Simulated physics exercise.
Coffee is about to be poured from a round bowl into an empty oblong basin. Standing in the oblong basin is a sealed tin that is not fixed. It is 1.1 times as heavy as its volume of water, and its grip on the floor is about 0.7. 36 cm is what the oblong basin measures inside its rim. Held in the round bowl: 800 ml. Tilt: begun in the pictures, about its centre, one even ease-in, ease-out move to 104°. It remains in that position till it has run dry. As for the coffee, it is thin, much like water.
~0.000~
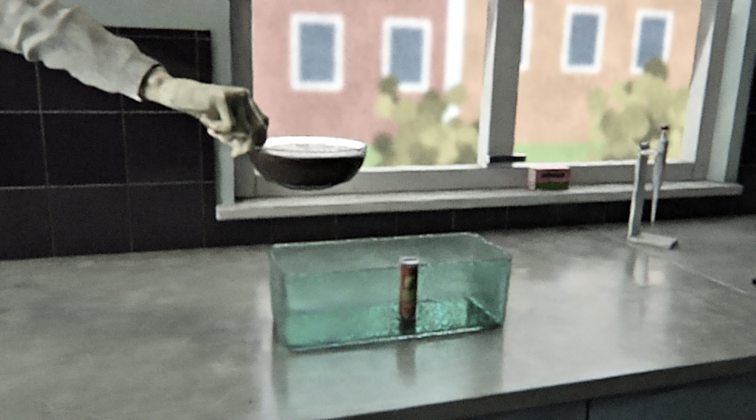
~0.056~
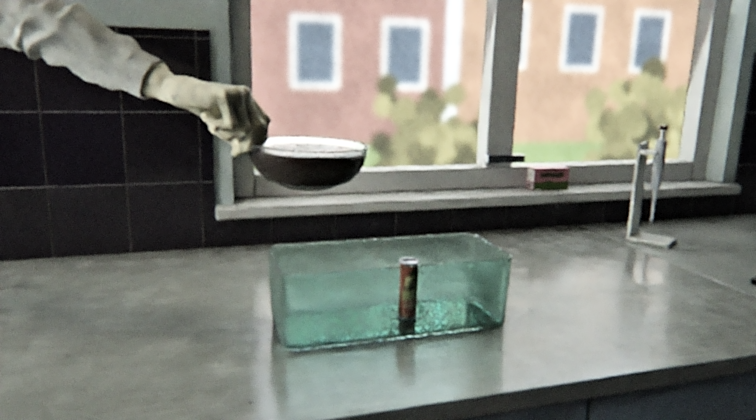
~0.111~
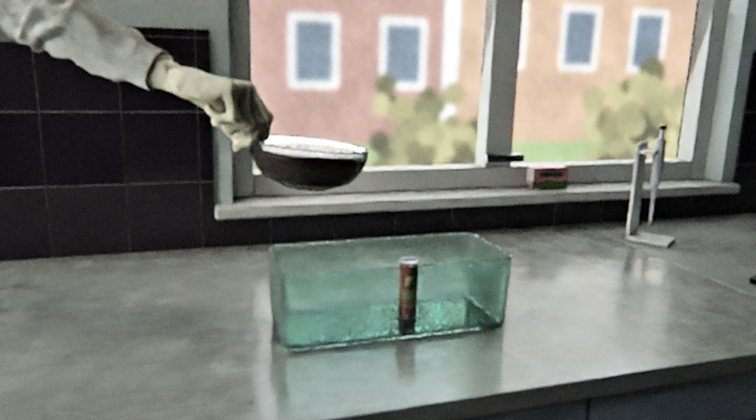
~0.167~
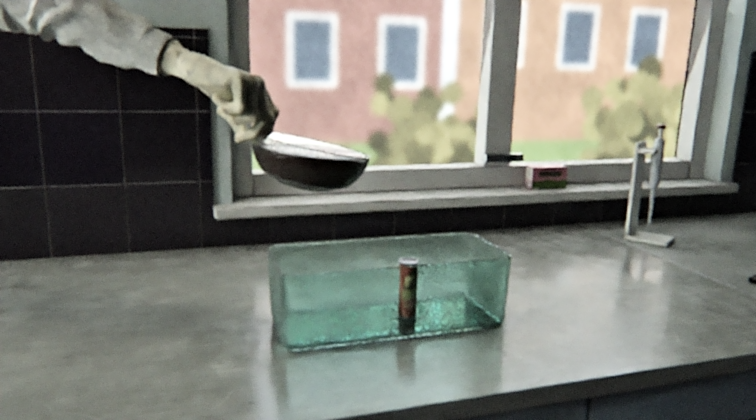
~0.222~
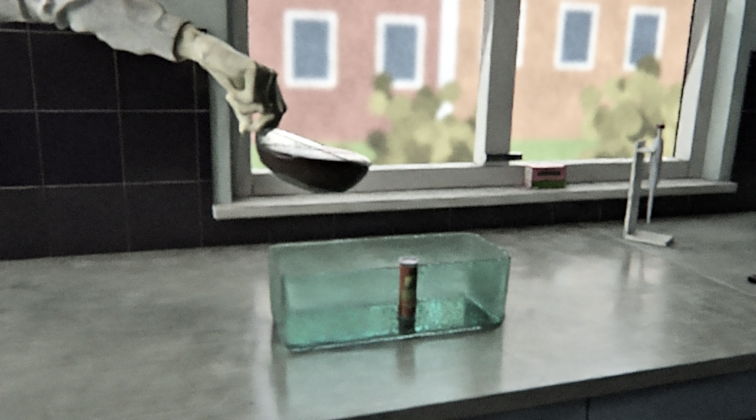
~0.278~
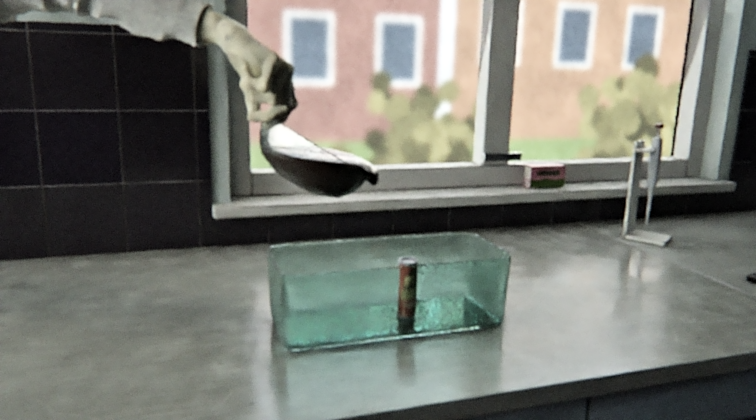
At first, a gloved hand holds a round bowl of dark coffee level above a clear, greenish oblong basin with a small tin standing in it on a grey counter. The hand then rises and tilts the bowl down to the right, gently, then more steeply, until coffee begins slipping over its right rim.
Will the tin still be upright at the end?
No.
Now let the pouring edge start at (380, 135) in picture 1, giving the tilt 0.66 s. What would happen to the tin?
It tumbles.
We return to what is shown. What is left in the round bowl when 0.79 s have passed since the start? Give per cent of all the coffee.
Close to 0 in a hundred.
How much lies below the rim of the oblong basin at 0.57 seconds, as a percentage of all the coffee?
Near 62 in a hundred.
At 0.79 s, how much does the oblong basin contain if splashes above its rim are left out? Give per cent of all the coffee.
Around 98 parts in a hundred.
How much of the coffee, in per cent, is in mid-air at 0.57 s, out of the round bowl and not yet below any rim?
About 30 per cent.
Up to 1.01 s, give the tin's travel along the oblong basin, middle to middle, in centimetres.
Roughly 7 cm.
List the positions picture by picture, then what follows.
In the first frame, it leans 0°; its right rim is at (365, 144); the coffee meets the walls at (251, 151) and (361, 149); the oblong basin's rim runs from (275, 261) to (493, 246); the tin's top is at (409, 263).
In the second frame, it leans 1°; its right rim is at (365, 146); the coffee meets the walls at (251, 151) and (361, 150).
In the third frame, it leans 5°; its right rim is at (366, 150); the coffee meets the walls at (252, 149) and (362, 152).
In the fourth frame, it leans 12°; its right rim is at (366, 156); the coffee meets the walls at (255, 147) and (364, 154).
In the fifth frame, it leans 20°; its right rim is at (366, 165); the coffee meets the walls at (258, 146) and (364, 159); 2 per cent is over the edge.
In the sixth frame, it leans 31°; its right rim is at (364, 175); the coffee meets the walls at (263, 149) and (356, 163); 11 per cent is over the edge.
By 0.57 s the tilt is 89° and 7 per cent is still to pour; the tin stands where it began.
By 0.79 s the tilt is 104° and 0 per cent is still to pour; the tin leans 18°.
By 1.01 s the tilt is 104° and 0 per cent is still to pour; the tin lies on its side.
By 1.26 s the tilt is 104° and 0 per cent is still to pour; the tin lies on its side.
At rest the tin lies on its side.
